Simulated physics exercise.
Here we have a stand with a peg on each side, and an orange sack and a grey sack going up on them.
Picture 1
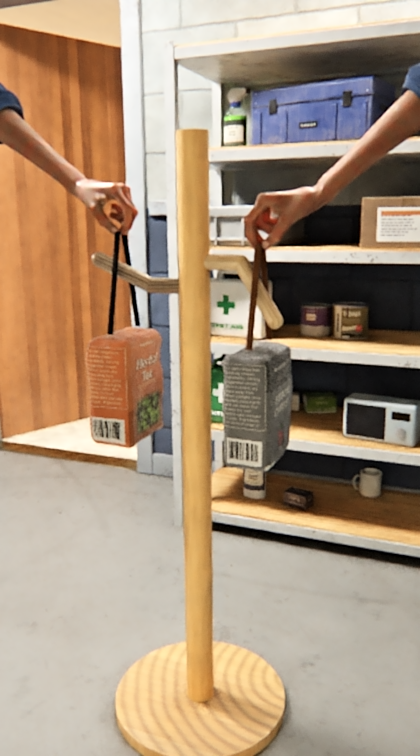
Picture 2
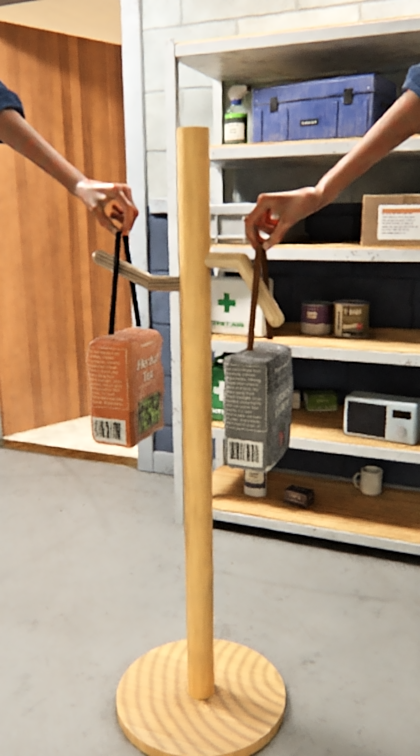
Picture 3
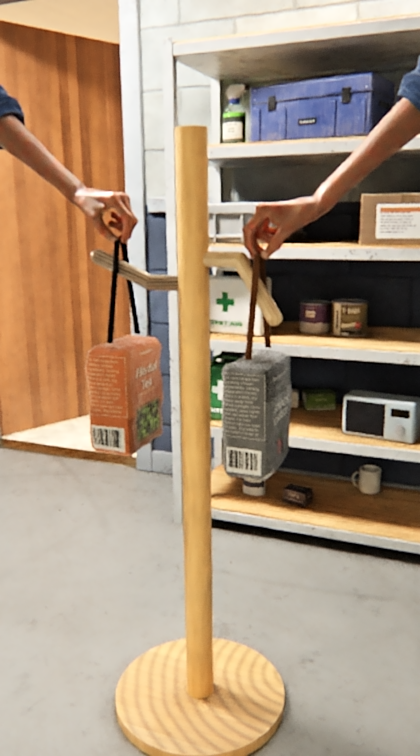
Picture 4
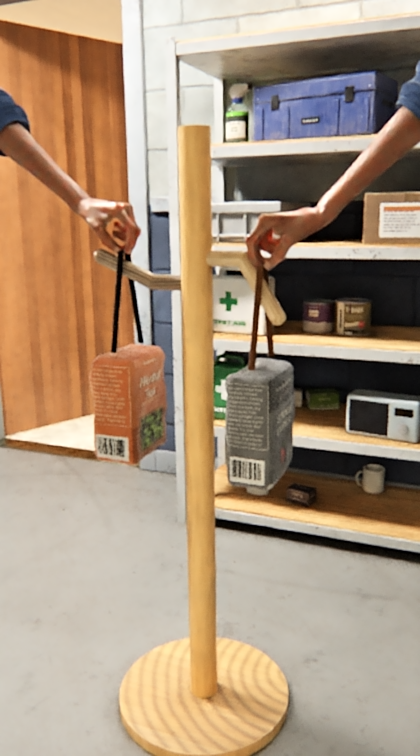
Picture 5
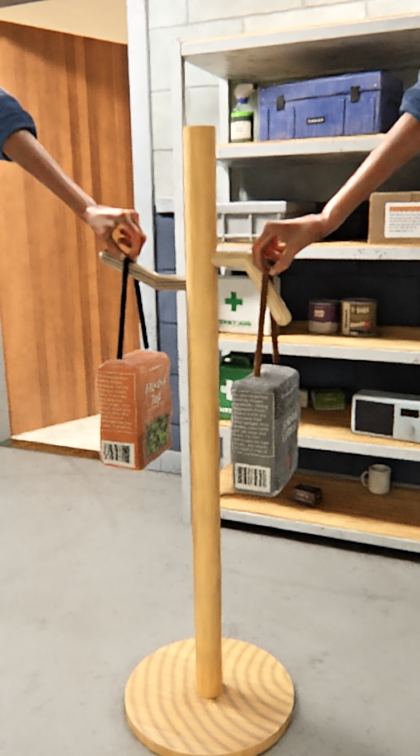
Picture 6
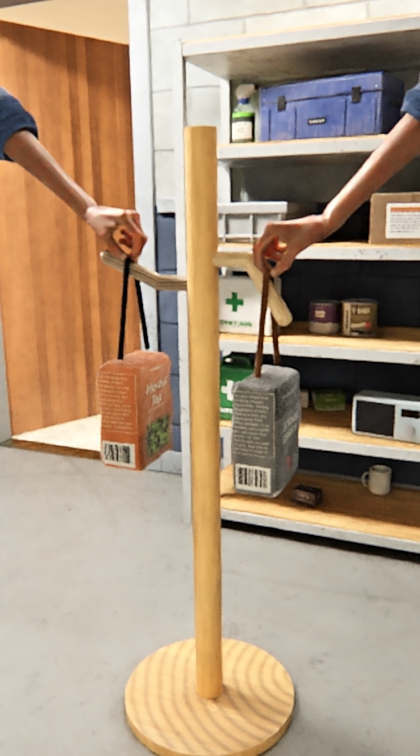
Two hands lowering an orange sack and a grey sack slightly by their straps beside the pegs of a wooden stand.
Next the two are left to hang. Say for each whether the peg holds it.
In the end the orange sack remains on its peg and the grey sack slips off its peg.
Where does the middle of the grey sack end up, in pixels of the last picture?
Around (213, 669).
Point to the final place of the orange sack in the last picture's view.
Around (168, 428).
Then, 0.30 s on from there, orange sack still up near (148, 423); grey sack falling near (267, 550).
Then, 0.58 s on from there, orange sack still up near (181, 429); grey sack on the floor near (219, 661).
Then, 1.00 s on from there, orange sack still up near (172, 428); grey sack on the floor near (210, 665).
In the end, orange sack still up near (168, 428); grey sack on the floor near (213, 669). The orange sack stays hanging and the grey sack drops to the floor.
